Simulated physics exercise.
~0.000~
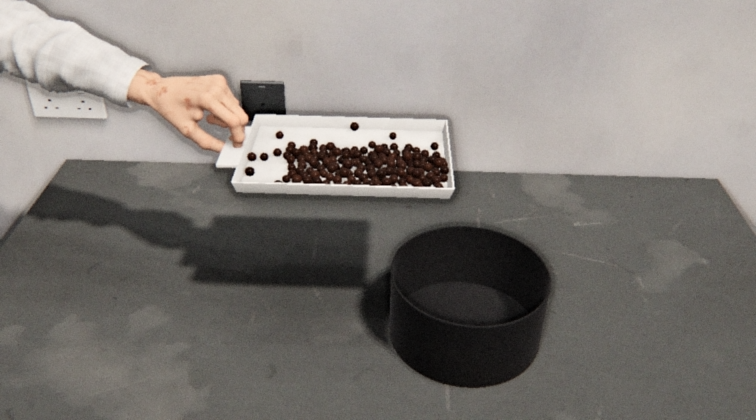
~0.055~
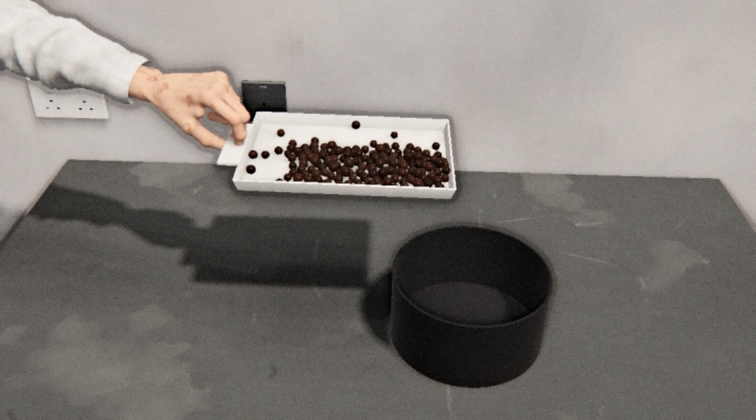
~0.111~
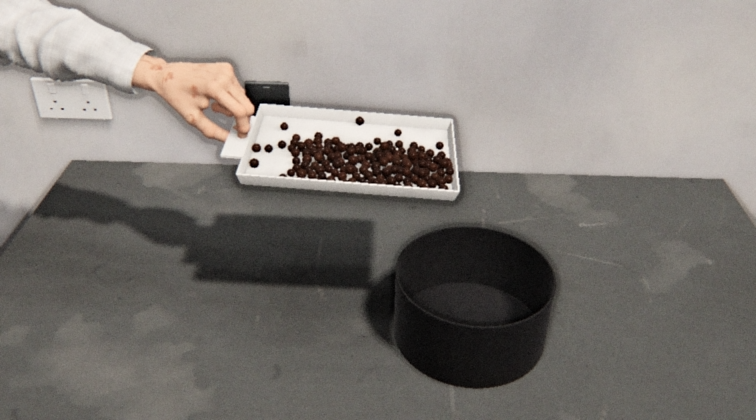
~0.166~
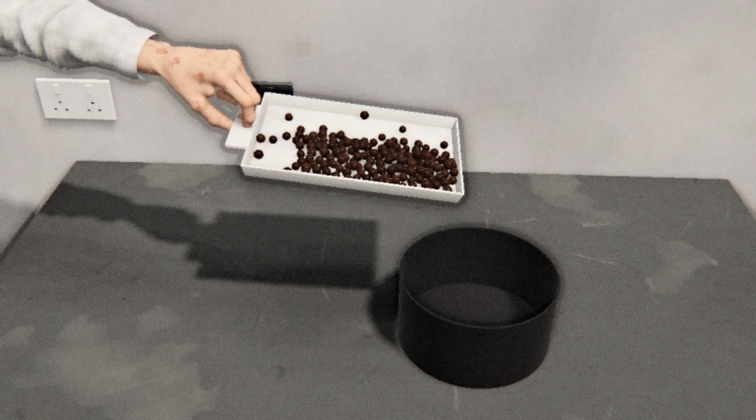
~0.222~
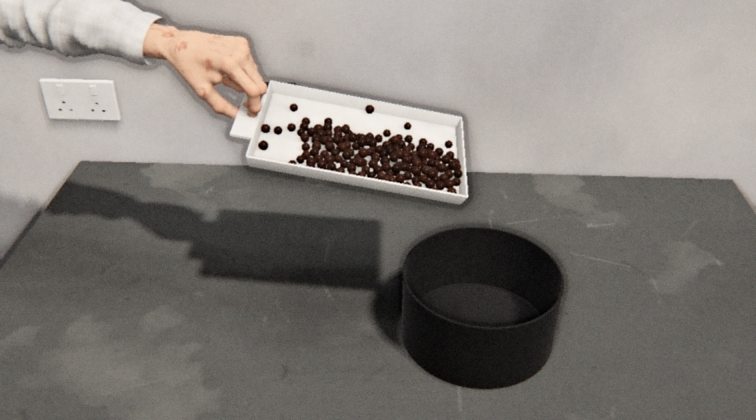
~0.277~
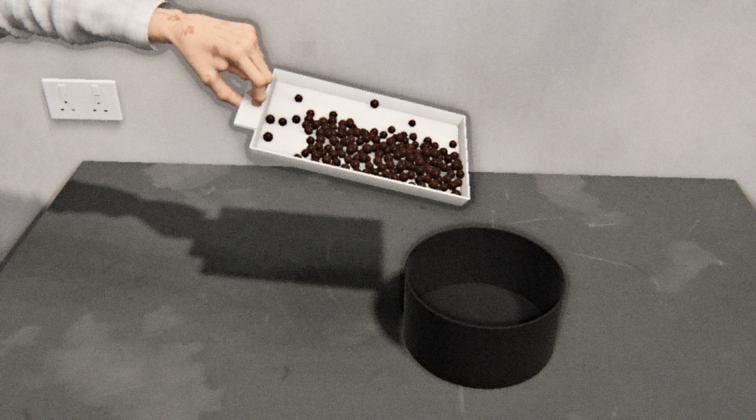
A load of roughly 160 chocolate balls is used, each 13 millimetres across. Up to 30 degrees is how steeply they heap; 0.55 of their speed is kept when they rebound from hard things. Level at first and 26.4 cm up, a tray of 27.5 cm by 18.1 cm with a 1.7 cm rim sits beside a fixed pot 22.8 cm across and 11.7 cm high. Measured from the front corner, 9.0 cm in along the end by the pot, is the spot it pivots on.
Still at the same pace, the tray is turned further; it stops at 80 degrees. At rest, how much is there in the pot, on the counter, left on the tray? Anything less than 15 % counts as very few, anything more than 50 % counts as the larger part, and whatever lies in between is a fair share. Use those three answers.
Pot: The larger part. Counter: Very few. Tray: Very few.
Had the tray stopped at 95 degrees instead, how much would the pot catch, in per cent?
It would be near 100 per cent.
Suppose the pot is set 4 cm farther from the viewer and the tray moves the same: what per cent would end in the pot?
I'd say some 90 per cent would end up there.
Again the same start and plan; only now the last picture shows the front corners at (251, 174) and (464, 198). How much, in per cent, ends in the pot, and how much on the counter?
In the pot: 80 per cent; on the counter: 20 per cent.
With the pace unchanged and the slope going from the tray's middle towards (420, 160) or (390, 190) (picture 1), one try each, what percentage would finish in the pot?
That would be close to 80 per cent, then close to 80 per cent.
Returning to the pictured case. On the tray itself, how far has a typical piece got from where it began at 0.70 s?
About 2 cm.
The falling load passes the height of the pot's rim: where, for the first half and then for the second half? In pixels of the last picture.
The first half passes near (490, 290) and the second half near (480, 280).
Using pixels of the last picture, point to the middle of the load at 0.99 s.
(446, 160), roughly.
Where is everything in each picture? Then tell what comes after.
In the first frame, tray tilt 0 degrees, front corners at (236, 180) and (450, 187); middle of the pieces at (361, 168); pot at (470, 272).
In the second frame, tray tilt 1 degrees, front corners at (238, 178) and (451, 187); middle of the pieces at (362, 167).
In the third frame, tray tilt 4 degrees, front corners at (241, 172) and (455, 189), lowest corner right front; middle of the pieces at (366, 165).
In the fourth frame, tray tilt 8 degrees, front corners at (246, 164) and (460, 191), lowest corner right front; middle of the pieces at (371, 162).
In the fifth frame, tray tilt 12 degrees, front corners at (251, 155) and (463, 194), lowest corner right front; middle of the pieces at (375, 158).
In the sixth frame, tray tilt 16 degrees, front corners at (255, 146) and (466, 196), lowest corner right front; middle of the pieces at (379, 155); pot at (485, 273). Its pace works out near 70 degrees a second.
After 0.70 s, tilt 46 degrees; the tray holds 100 %, the pot 0 %.
After 0.99 s, tilt 67 degrees; the tray holds 85 %, the pot 5 %.
After 1.38 s, tilt 80 degrees; the tray holds 20 %, the pot 65 %.
In the end, at 2.7 s, pot 100 %, counter 0 %, tray 0 %.
